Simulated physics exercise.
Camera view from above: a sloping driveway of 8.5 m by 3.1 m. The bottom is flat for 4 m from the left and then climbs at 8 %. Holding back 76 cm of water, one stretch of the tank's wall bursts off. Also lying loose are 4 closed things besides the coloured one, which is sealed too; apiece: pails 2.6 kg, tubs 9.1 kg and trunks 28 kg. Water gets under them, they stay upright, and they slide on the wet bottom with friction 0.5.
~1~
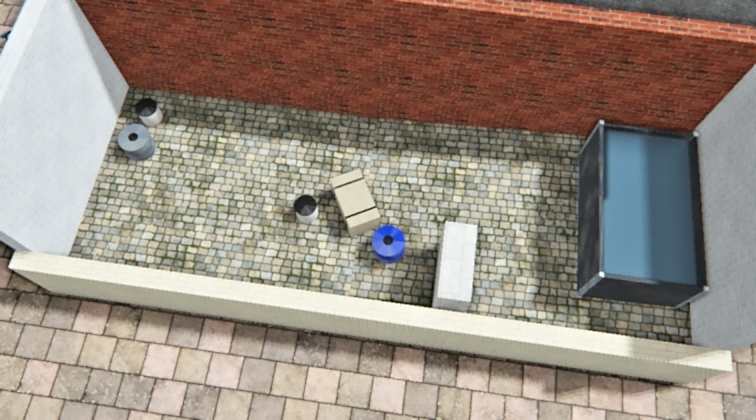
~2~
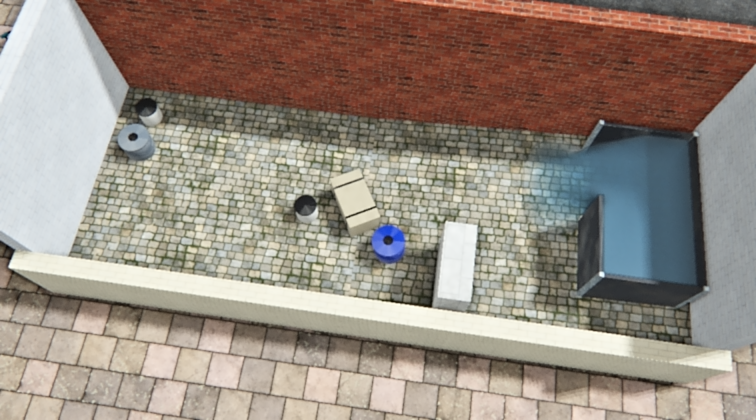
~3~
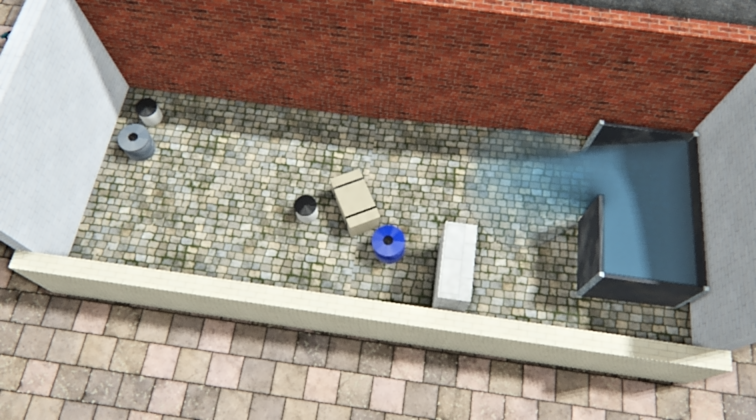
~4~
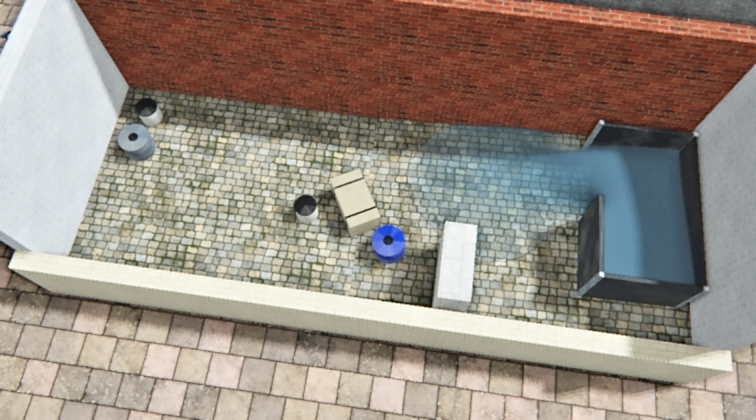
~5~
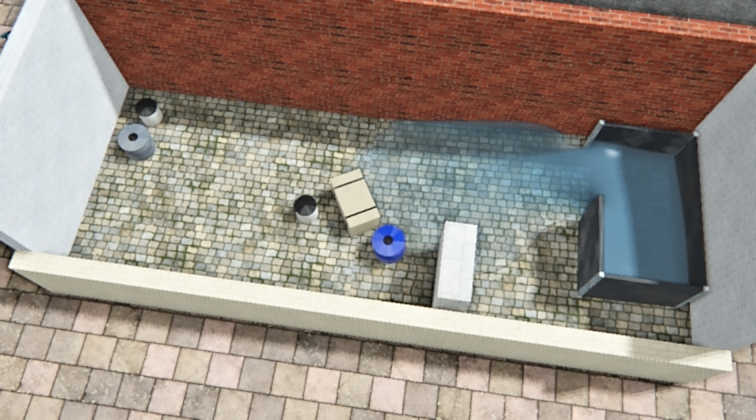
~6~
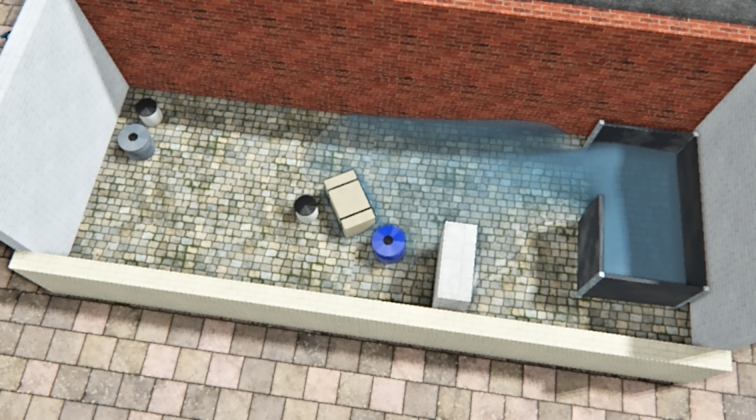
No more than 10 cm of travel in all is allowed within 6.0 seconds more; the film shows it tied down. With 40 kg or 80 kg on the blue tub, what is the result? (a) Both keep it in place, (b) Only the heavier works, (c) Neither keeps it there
a.
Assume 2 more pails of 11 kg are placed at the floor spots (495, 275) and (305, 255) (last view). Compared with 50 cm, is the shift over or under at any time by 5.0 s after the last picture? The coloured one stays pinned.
Going in order, that's not that far and then too far.
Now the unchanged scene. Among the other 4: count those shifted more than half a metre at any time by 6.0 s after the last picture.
That adds up to 4.
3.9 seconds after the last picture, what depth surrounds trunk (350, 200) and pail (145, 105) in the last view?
Some 8 cm at the first, some 22 cm at the second.
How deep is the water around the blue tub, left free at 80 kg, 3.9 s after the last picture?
2 cm, roughly.
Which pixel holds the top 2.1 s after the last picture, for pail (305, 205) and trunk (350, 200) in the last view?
I'd say close to (88, 255) and close to (134, 250).
Then, 0.4 s after the last picture the blue tub would be 0 cm from its start with 40 kg and 0 cm from its start with 80 kg; 7 cm of water round it then.
Then, 2.1 s after the last picture the blue tub would be 0 cm from its start with 40 kg and 0 cm from its start with 80 kg; 5 cm of water round it then.
Then, 3.9 s after the last picture the blue tub would be 0 cm from its start with 40 kg and 0 cm from its start with 80 kg; 2 cm of water round it then.
Then, 6.0 s after the last picture the blue tub would be 0 cm from its start with 40 kg and 0 cm from its start with 80 kg; 13 cm of water round it then.
